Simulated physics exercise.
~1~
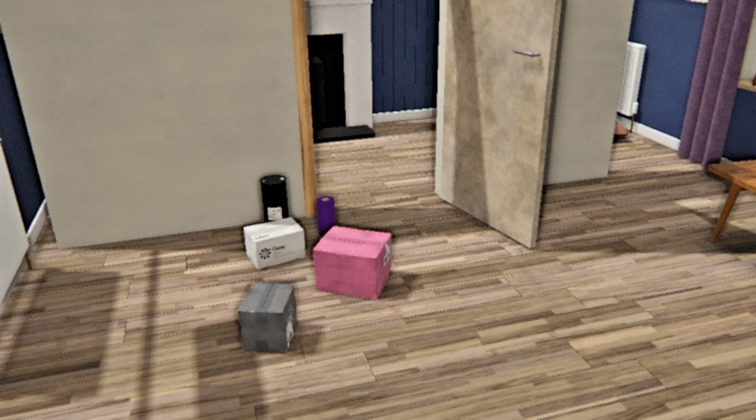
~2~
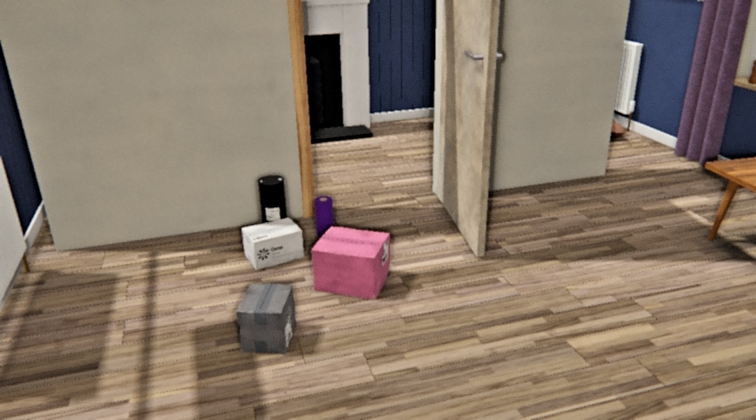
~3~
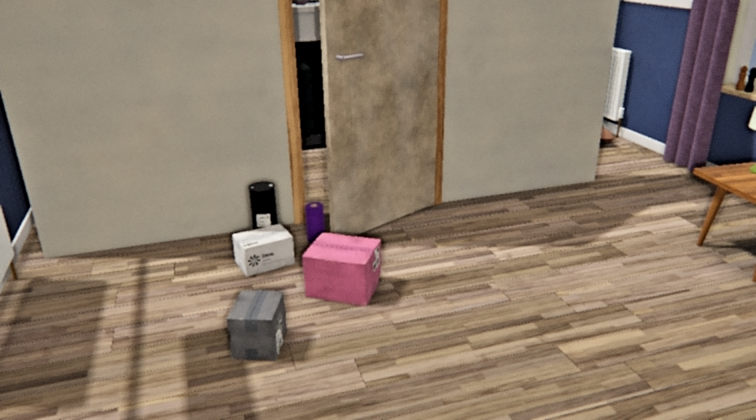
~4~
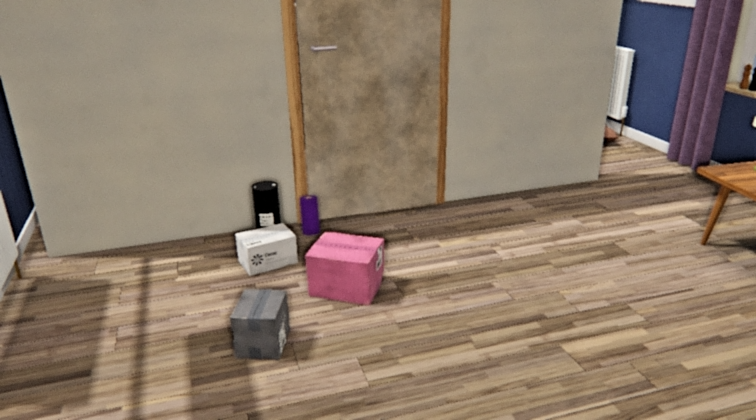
Room with wood-look floor, an open door swinging shut behind boxes and upright rolls, nudging the purple one and ending closed.
